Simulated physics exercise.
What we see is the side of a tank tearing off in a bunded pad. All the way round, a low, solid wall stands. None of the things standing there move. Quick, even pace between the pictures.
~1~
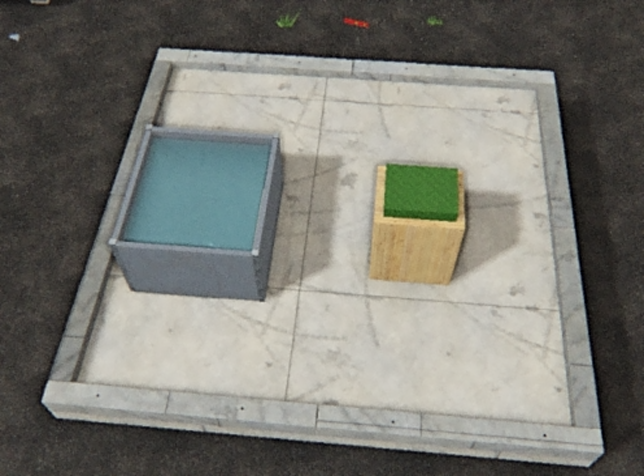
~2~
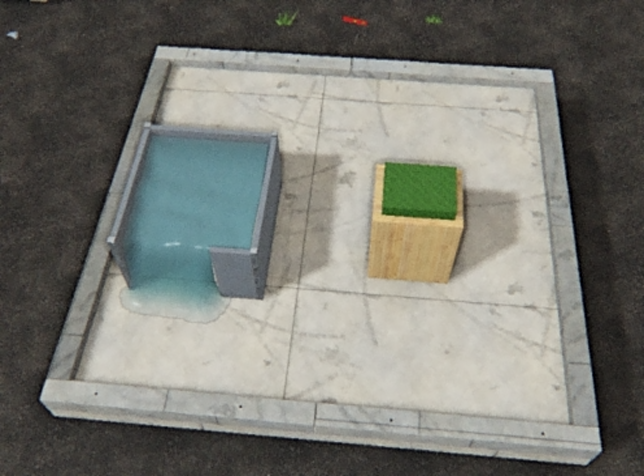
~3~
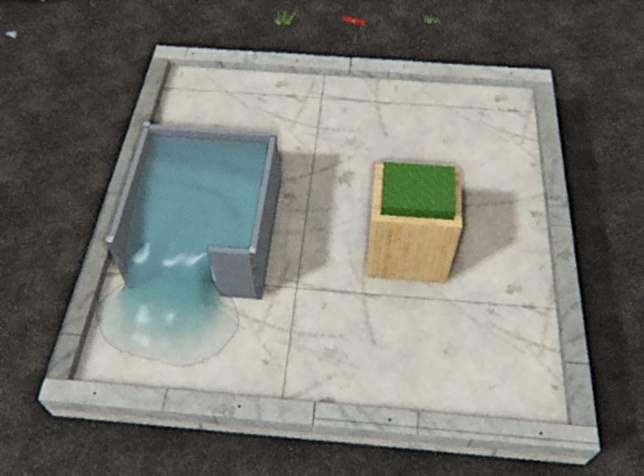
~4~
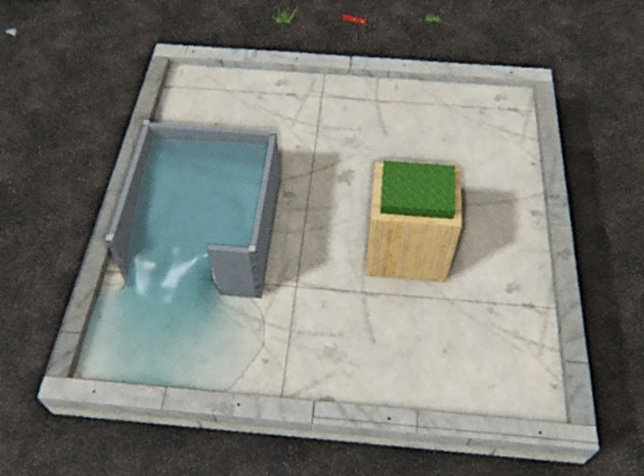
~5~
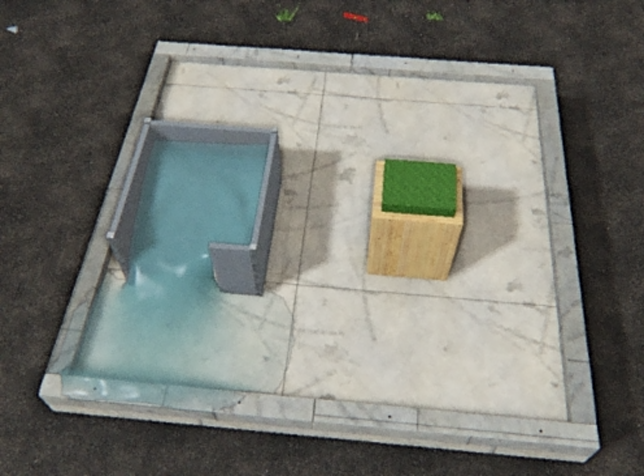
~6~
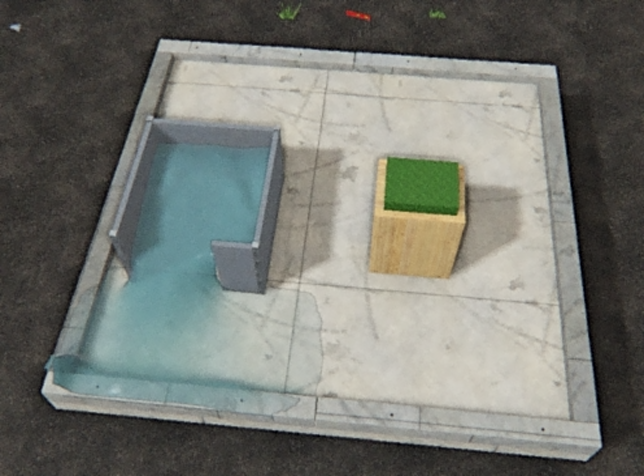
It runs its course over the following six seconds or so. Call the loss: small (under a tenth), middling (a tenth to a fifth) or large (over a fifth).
Large.
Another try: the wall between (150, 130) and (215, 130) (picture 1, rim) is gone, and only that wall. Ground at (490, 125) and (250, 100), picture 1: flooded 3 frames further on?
In that order: No water, under water.
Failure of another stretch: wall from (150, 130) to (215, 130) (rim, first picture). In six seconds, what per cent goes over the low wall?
About 32 %.
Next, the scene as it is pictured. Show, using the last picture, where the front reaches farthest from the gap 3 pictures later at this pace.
Close to (444, 412).
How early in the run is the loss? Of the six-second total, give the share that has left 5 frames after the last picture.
My figure: 45 percent.
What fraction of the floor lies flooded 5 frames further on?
My guess is around 20 in a hundred.
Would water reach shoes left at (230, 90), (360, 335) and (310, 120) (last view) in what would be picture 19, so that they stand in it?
Spared, soaked, spared.
A moment on, water covers 15 % of the floor; the low wall has let 12 % over.
Next, water covers 20 % of the floor; the low wall has let 20 % over.
Then, water covers 30 % of the floor; the low wall has let 40 % over.
Later, water covers 40 % of the floor; the low wall has let 45 % over.
In the end, water covers 60 % of the floor; the low wall has let 46 % over.
